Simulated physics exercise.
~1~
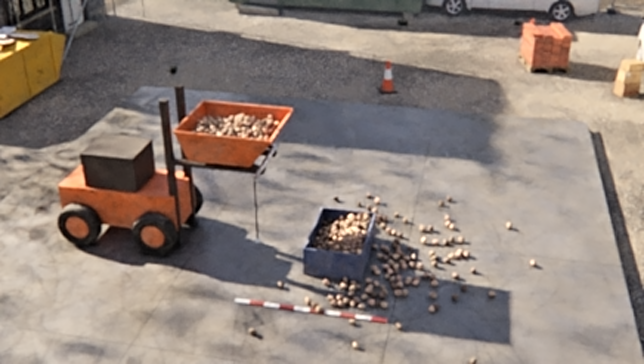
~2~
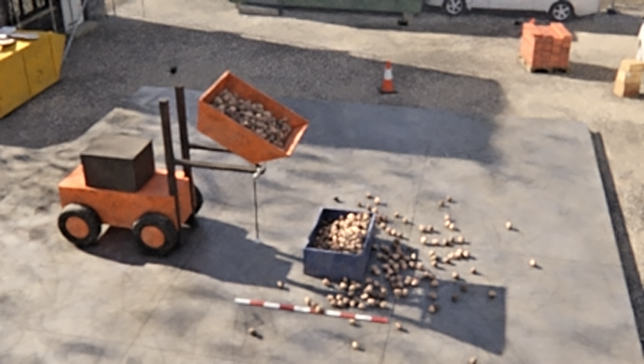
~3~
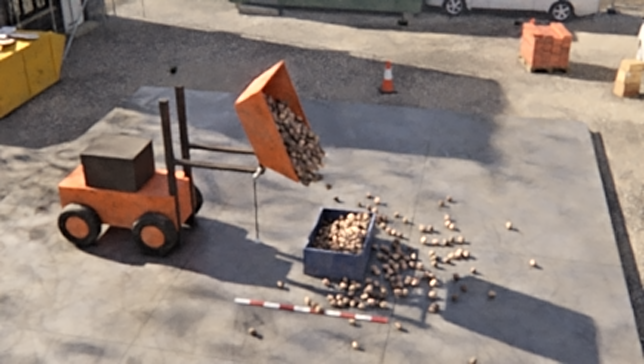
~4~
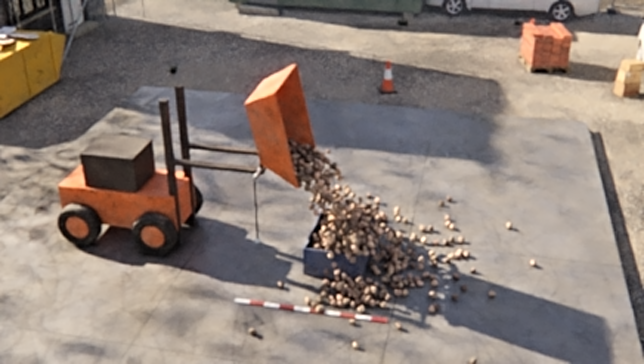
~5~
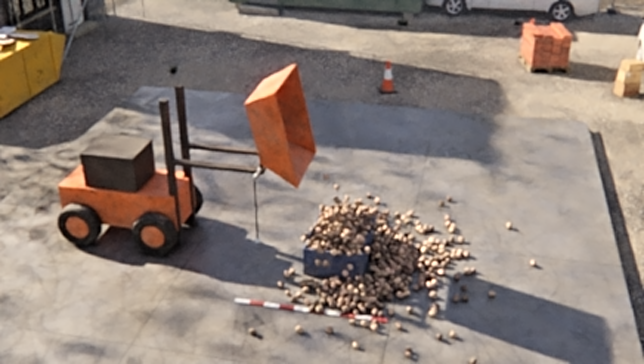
An orange forklift with a dark box on its body stands at the left of a grey paved yard, seen from above, holding an orange skip of rounded stones over a blue bin. Stones already fill the bin and lie scattered to its right, near a red and white staff, with a traffic cone behind. The skip tips steeply to the right while the forklift stays put. Its stones slide to the lower edge, then pour down over the bin and spill beyond it. Finally the skip hangs tilted and empty above a broad heap that nearly buries the bin.
